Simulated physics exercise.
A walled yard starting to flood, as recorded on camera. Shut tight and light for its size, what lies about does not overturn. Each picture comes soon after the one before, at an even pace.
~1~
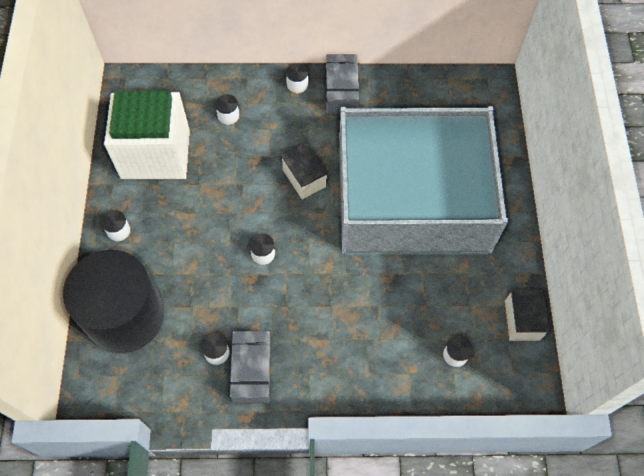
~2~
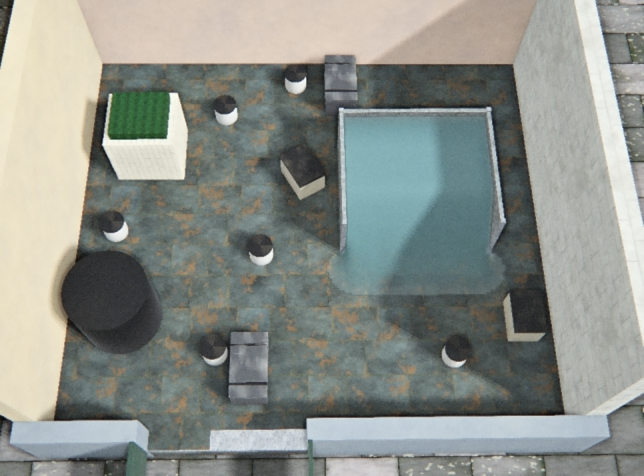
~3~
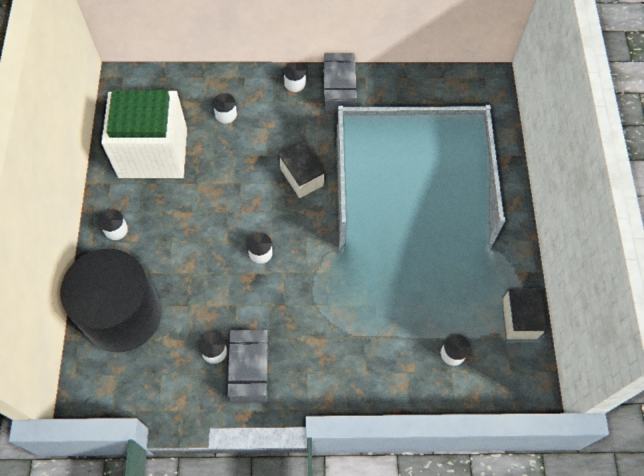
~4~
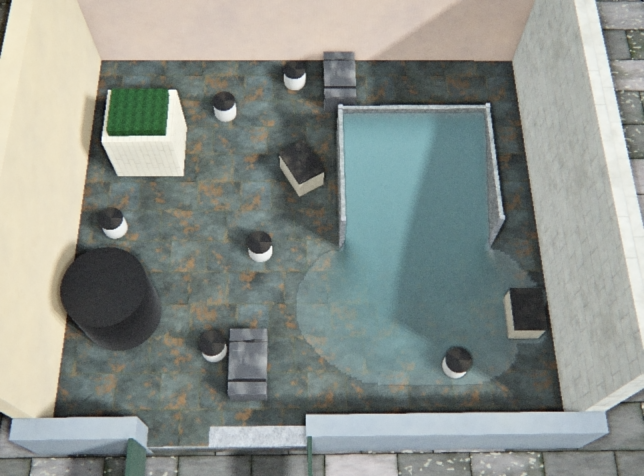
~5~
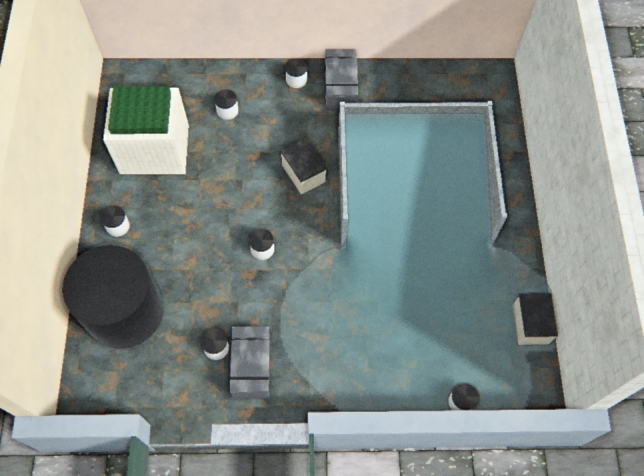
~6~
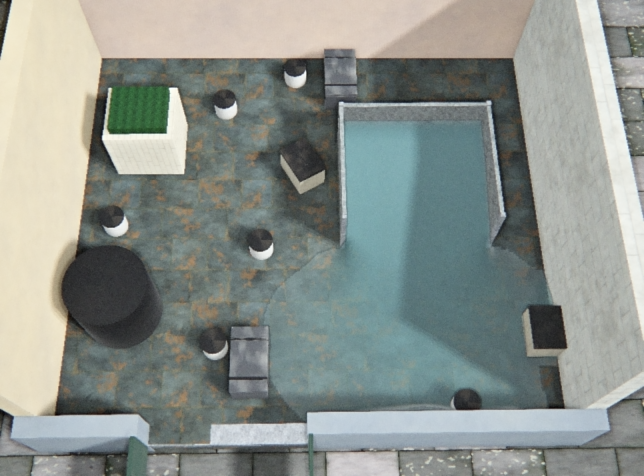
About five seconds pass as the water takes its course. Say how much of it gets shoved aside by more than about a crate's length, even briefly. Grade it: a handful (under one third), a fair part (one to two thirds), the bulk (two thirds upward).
A fair part.
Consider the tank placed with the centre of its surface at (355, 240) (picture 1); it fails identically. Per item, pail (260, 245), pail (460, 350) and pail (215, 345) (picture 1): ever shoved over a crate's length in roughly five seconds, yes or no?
Item one not displaced far, item two travelled far enough, item three travelled far enough.
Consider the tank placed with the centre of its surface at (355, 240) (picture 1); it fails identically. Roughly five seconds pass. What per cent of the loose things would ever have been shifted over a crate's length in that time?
My reckoning says roughly 50 percent.
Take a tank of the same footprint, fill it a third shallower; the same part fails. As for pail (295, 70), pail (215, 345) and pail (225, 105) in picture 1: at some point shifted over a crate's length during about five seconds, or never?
In the order you named them: Stayed within the threshold, went past the threshold, stayed within the threshold.
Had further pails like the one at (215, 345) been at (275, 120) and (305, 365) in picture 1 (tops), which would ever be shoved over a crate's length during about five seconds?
First: Stays short of it; second: Covers that distance.
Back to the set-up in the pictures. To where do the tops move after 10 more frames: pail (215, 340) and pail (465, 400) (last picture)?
Near pixel (175, 335) and pixel (529, 375).
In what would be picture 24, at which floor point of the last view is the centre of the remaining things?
I'd say somewhere close to (282, 211).
A moment on, 2 of 10 are well off their spots; 2 afloat.
Next, 2 of 10 are well off their spots; 2 afloat.
Later, 4 of 10 are well off their spots; 4 afloat.
In the end, 6 of 10 are well off their spots, and 6 have been at some point; 5 afloat.
